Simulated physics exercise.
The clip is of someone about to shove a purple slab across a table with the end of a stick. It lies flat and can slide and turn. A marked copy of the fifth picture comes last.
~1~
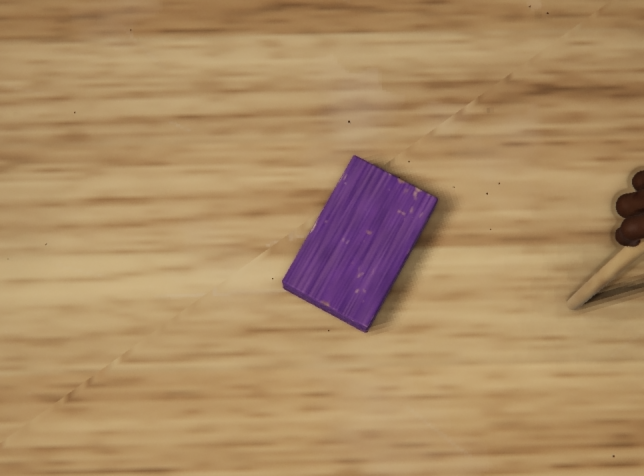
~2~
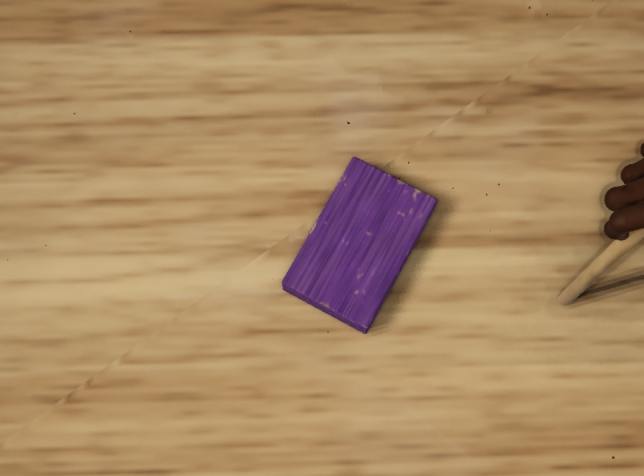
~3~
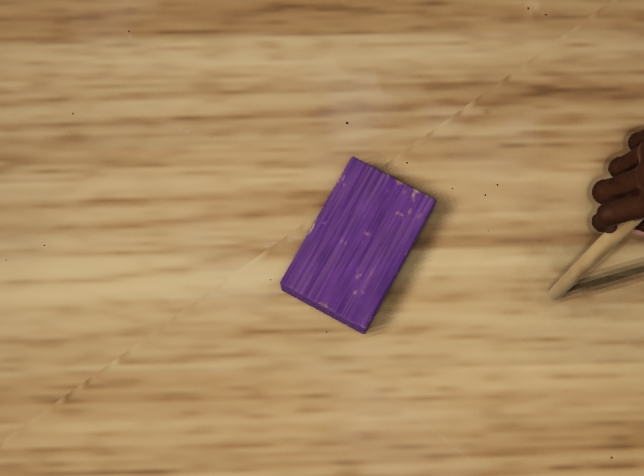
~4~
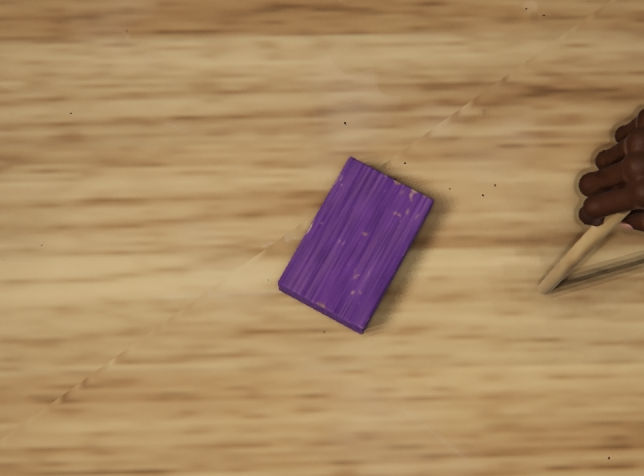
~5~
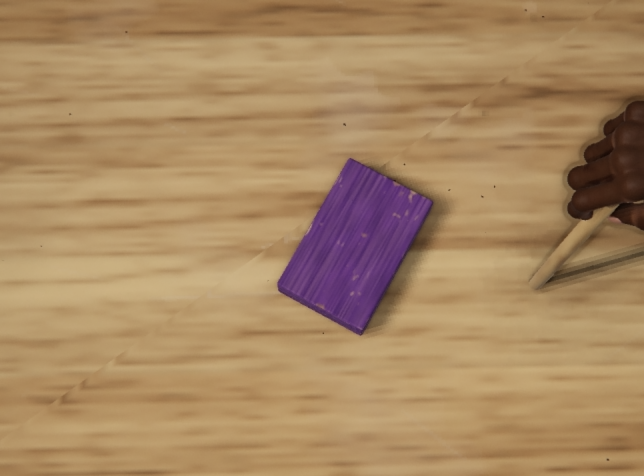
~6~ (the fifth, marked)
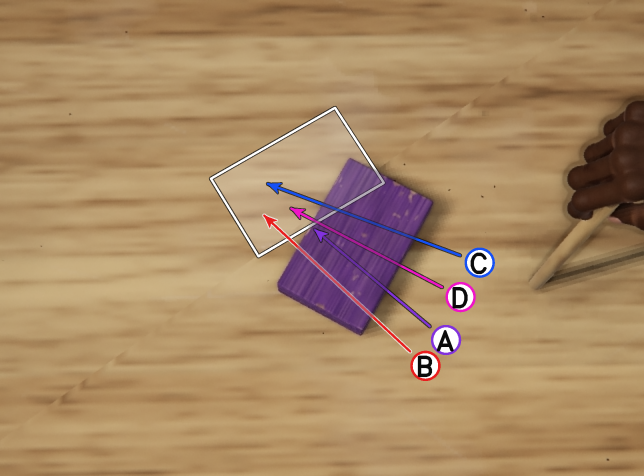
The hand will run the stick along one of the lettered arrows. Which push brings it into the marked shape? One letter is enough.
Choose stroke A.
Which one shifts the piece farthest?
D.
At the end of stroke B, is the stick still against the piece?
At the end, yes.
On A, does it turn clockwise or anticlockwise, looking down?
Clockwise.
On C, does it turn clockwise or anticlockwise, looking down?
Anticlockwise.
On the marked copy, A from (430, 326) to (315, 230); B from (410, 352) to (264, 215); C from (460, 255) to (268, 184); D from (442, 287) to (291, 208).
Following A. Soon after the start, foot of the stick (388, 292), piece (352, 239).
Later, foot of the stick (346, 256), piece (317, 200).
In the end, foot of the stick (315, 230), piece (297, 170); it fills the outline.
As for the rest, B leaves the piece out of the outline, at (313, 164); C leaves the piece out of the outline, at (268, 249); D leaves the piece out of the outline, at (236, 207).
